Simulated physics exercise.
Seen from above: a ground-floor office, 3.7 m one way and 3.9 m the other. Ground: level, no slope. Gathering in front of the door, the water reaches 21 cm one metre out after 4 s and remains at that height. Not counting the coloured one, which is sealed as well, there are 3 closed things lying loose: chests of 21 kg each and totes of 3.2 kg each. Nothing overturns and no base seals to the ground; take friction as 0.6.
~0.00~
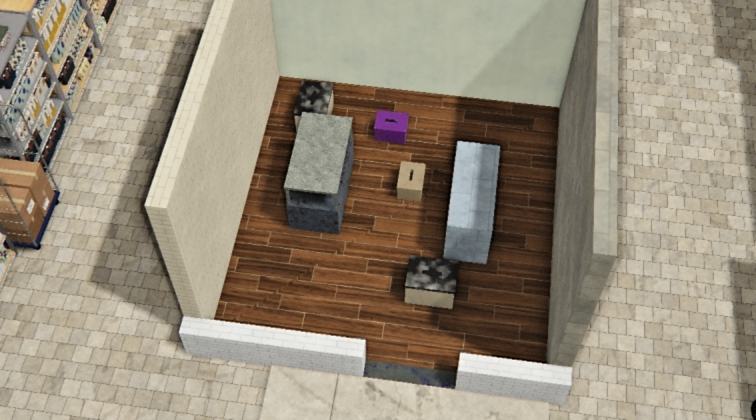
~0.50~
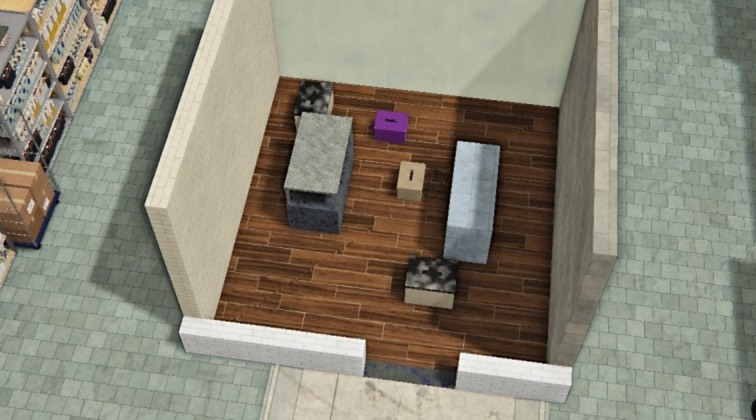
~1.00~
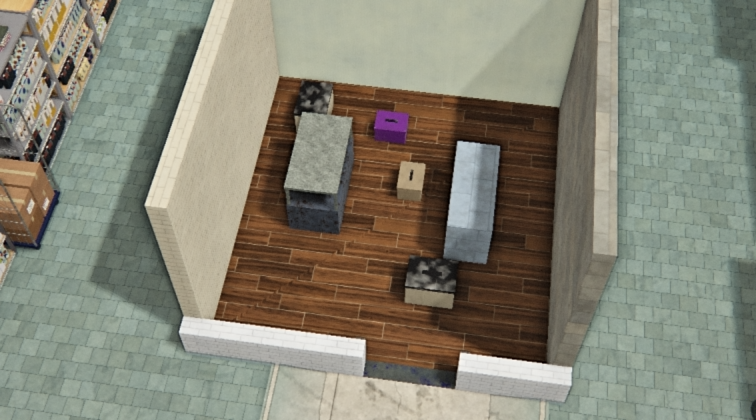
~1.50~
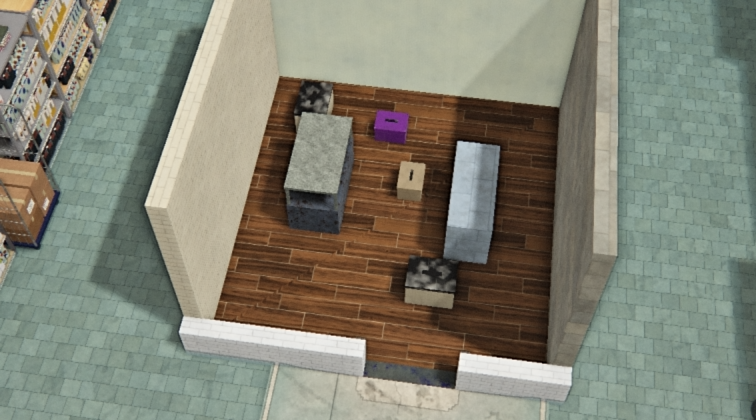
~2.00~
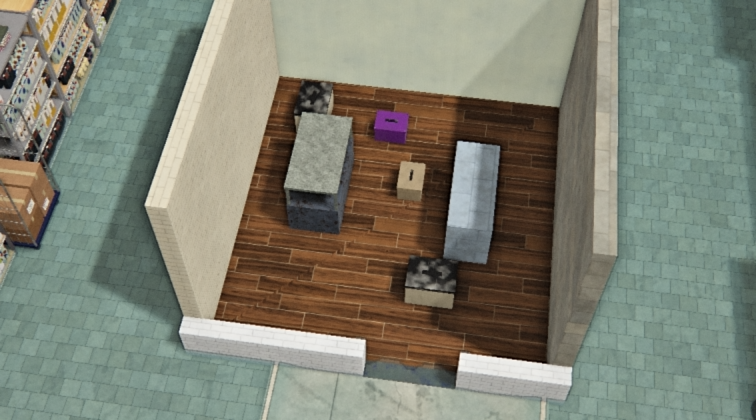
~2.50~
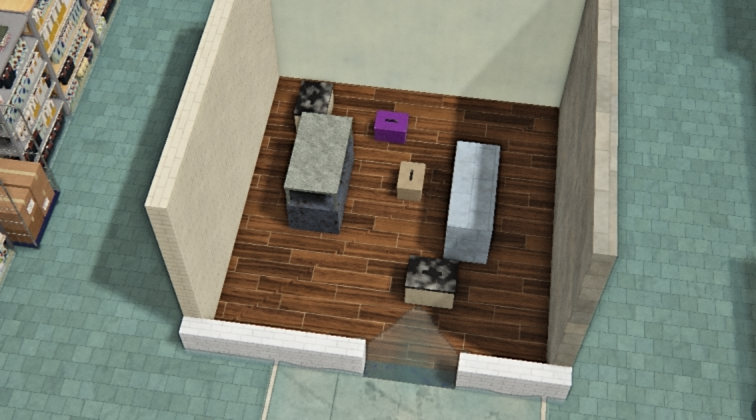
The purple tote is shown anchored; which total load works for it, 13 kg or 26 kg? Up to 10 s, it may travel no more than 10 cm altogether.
13 kg already.
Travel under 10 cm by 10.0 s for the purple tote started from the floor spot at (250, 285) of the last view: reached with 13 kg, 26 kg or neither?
It turns out that both loads succeed.
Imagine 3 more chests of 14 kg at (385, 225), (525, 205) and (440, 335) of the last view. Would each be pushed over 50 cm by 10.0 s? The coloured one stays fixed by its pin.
In the order given, beyond the mark, then beyond the mark, and last beyond the mark.
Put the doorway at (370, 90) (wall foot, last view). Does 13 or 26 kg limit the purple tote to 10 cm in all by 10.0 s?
If so, then only the second option works.
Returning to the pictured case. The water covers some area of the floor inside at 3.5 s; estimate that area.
Somewhere around 2.0 m2, roughly.
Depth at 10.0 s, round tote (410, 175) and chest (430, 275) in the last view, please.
3 and 8 cm.
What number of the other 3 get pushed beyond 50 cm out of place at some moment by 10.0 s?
The number is 0.
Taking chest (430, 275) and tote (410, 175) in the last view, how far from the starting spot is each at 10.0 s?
Respectively 40 and 30 cm.
After 3.5 s the purple tote would be 0 cm from its start with 13 kg and 0 cm from its start with 26 kg; 0 cm of water round it then.
After 4.5 s the purple tote would be 0 cm from its start with 13 kg and 0 cm from its start with 26 kg; 0 cm of water round it then.
After 7.0 s the purple tote would be 0 cm from its start with 13 kg and 0 cm from its start with 26 kg; 4 cm of water round it then.
After 10.0 s the purple tote would be 2 cm from its start with 13 kg and 0 cm from its start with 26 kg; 11 cm of water round it then.
